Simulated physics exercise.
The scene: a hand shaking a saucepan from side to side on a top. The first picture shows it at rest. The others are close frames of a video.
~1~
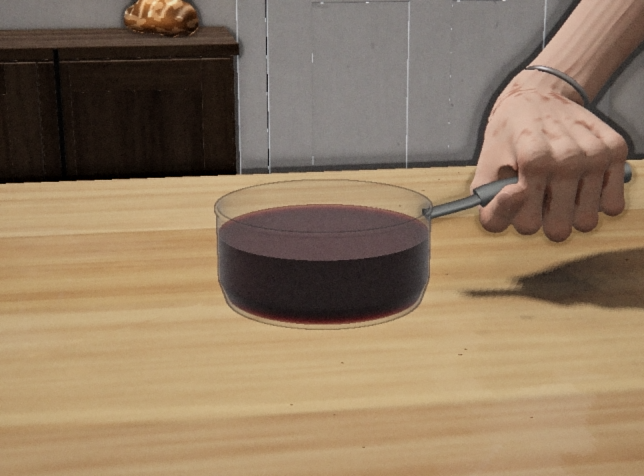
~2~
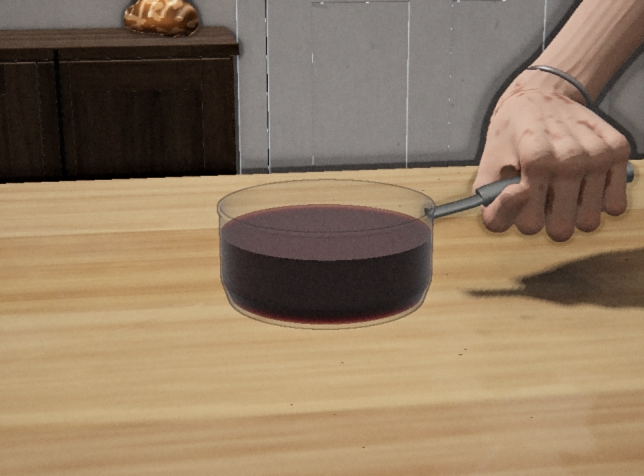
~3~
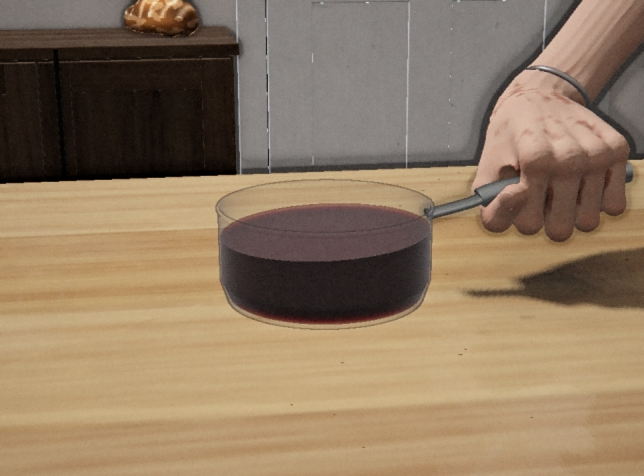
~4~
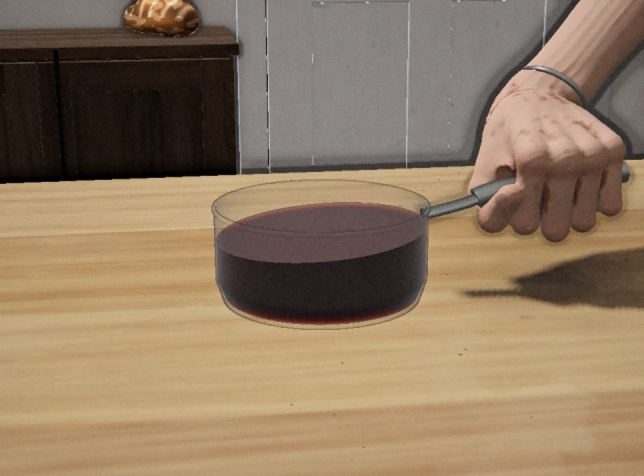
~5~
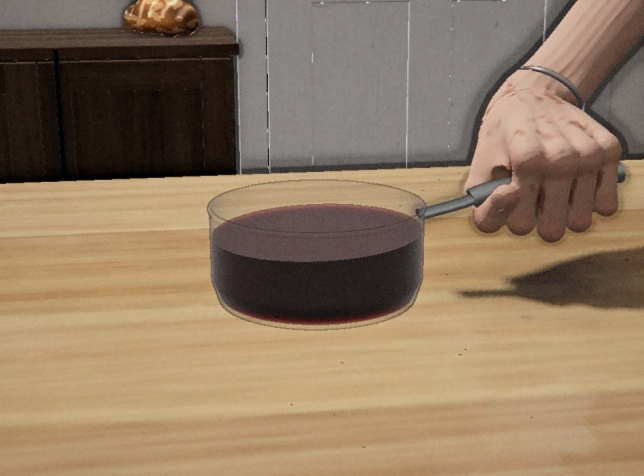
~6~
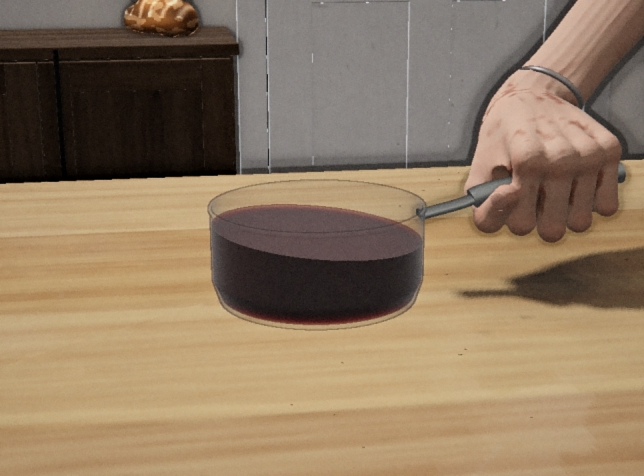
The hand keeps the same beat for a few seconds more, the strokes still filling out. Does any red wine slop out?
As it turns out, it loses some.
Soon after, the highest wave so far goes over the rim.
In the end, the highest wave so far goes over the rim; some is on the top.
